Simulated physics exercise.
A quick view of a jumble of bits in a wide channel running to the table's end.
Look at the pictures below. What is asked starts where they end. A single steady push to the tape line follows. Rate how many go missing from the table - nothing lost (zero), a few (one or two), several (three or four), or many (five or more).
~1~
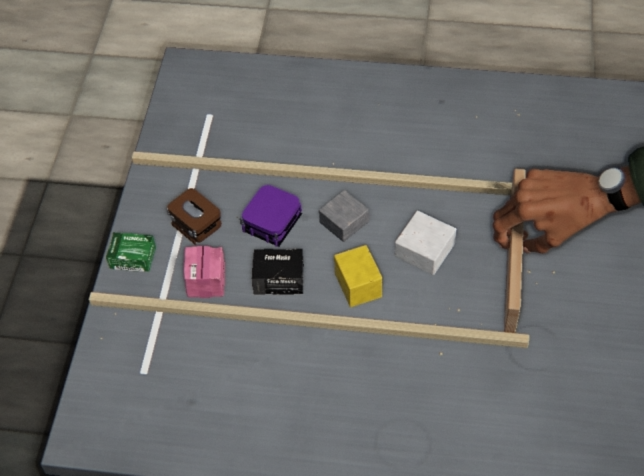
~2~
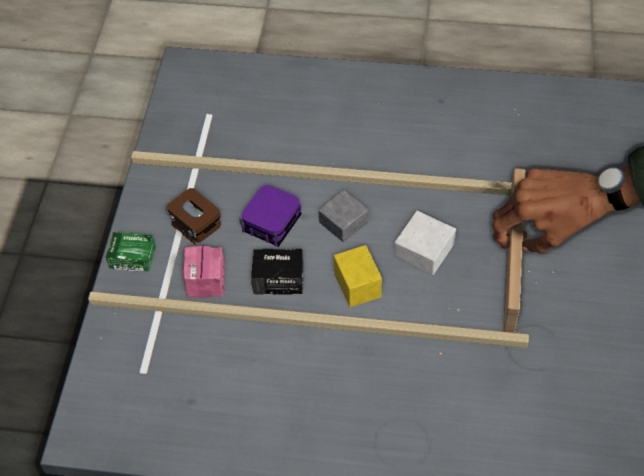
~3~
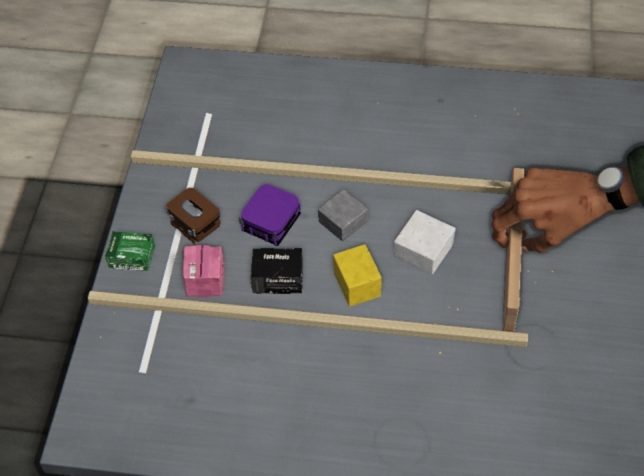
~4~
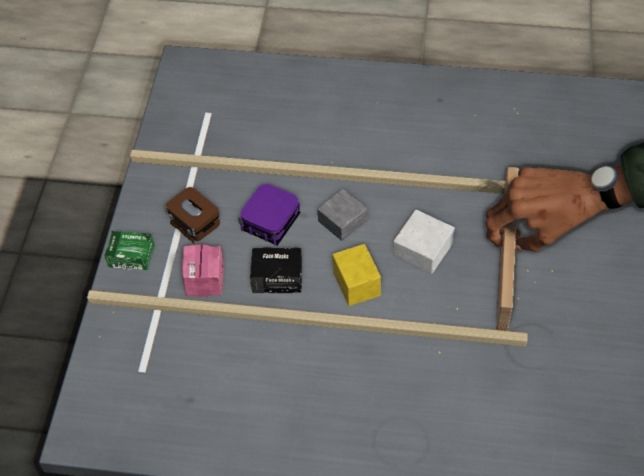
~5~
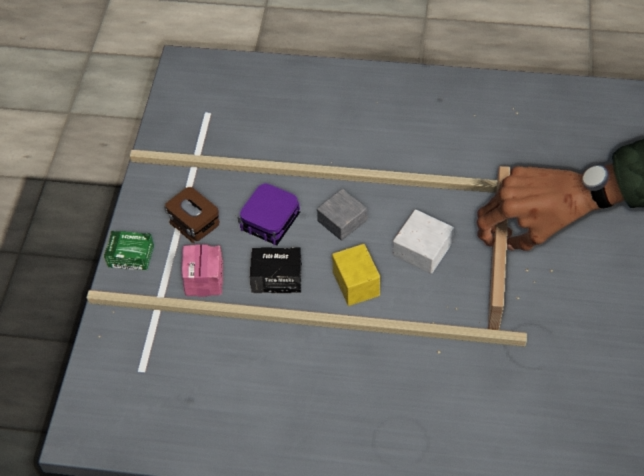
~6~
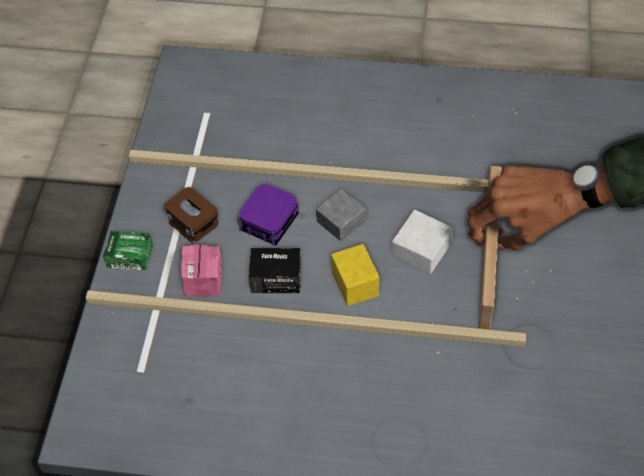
Several, three or four.
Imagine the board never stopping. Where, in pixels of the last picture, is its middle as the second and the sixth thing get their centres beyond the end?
I'd say close to (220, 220), and after that close to (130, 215).
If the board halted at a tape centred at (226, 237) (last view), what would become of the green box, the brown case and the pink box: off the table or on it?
Here the green box ends up off; the brown case is not lost; last, the pink box is not lost.
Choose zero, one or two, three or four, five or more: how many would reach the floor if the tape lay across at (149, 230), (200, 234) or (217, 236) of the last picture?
So, taking them in turn, I'd give at least five; either three or four; one to two.
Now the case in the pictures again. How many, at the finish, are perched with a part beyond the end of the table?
I'd put it at 2.
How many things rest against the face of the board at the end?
Count recorded: 3.
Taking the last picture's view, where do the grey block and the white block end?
You'll see the grey block at (168, 186), with the white block at (154, 224).
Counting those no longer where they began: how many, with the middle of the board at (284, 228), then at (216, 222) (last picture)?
7 by the first point, 8 by the second.
A little later, none off yet; green box at rest near (128, 251); brown case at rest near (192, 216); pink box at rest near (201, 270).
Next, none off yet; green box at rest near (128, 251); brown case at rest near (192, 216); pink box shifted a little near (188, 272).
Later still, none off yet; green box tilted well over near (89, 241); brown case shifted about its own width near (122, 210); pink box shifted well along near (110, 268).
When it is over, the number that fall off is three or four; down, pink box, brown case and green box.
